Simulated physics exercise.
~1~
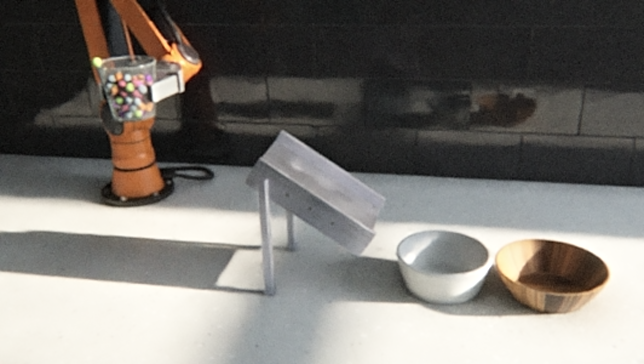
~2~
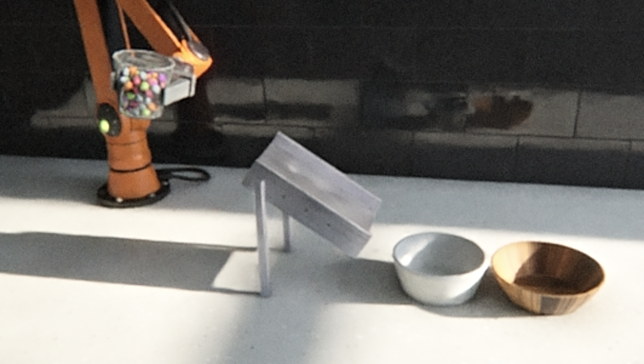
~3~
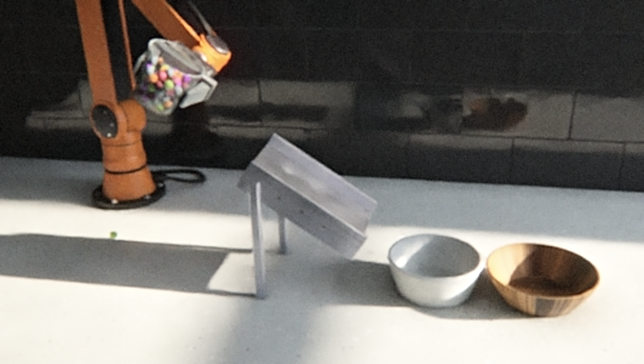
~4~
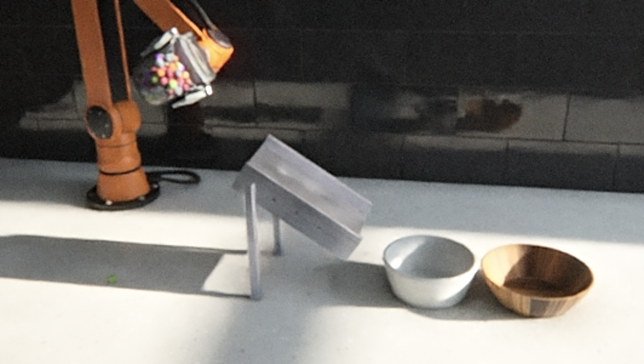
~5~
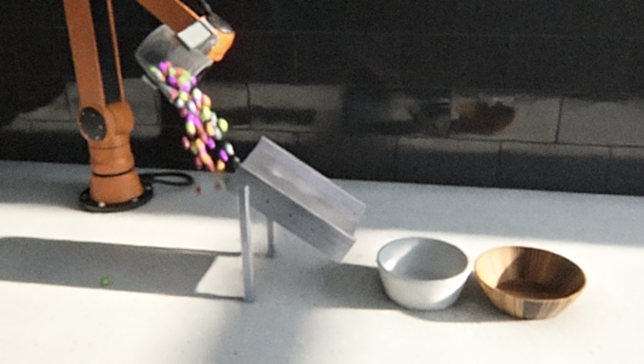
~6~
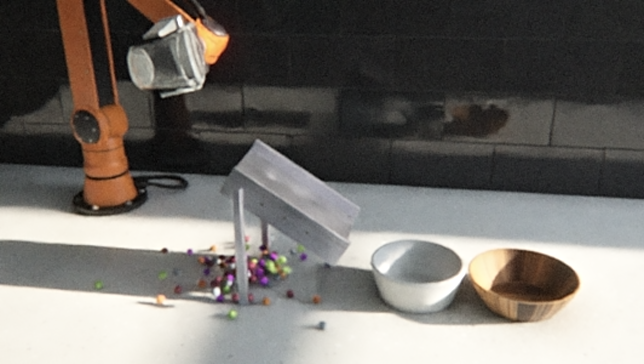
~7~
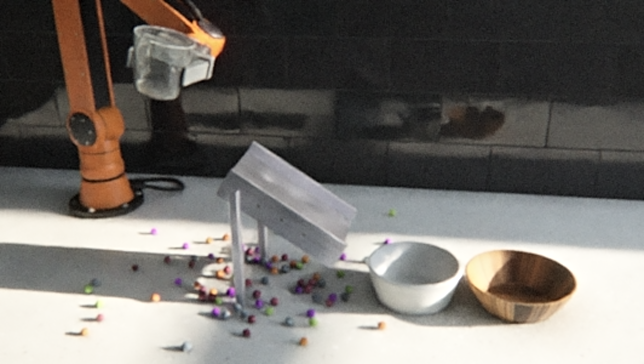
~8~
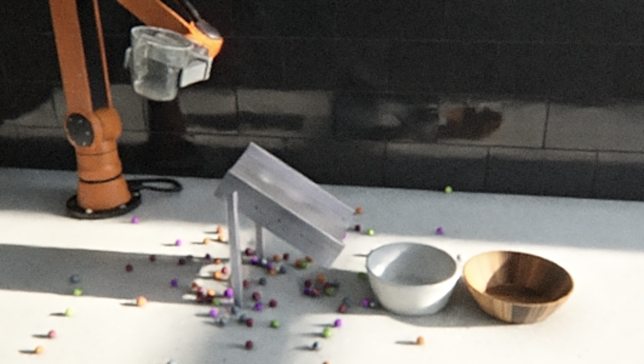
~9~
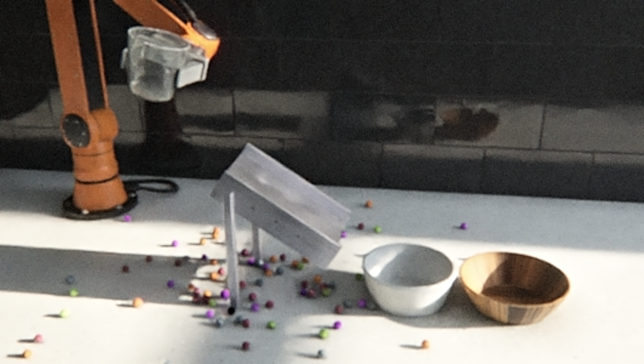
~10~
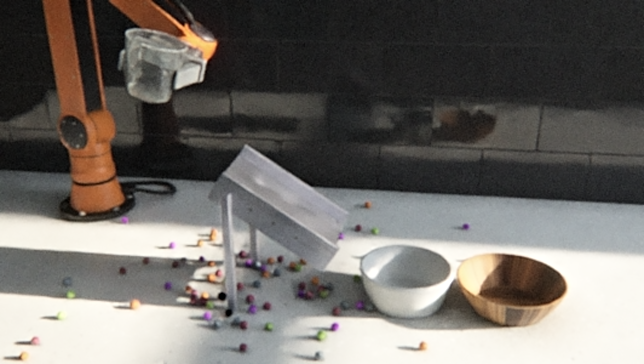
An orange robot arm at the left holds a clear tumbler of colourful round sweets above a pale tabletop, seen from the front and slightly above against a dark tiled wall. A grey sloping chute on legs stands in the middle, with a whitish bowl and a brown wooden bowl to its right. The arm carries the tumbler right and tips it, dropping a stray green sweet before the rest pour out near the chute's upper end. They fall short and scatter across the table. The arm tilts the emptied tumbler back, leaving both bowls empty.
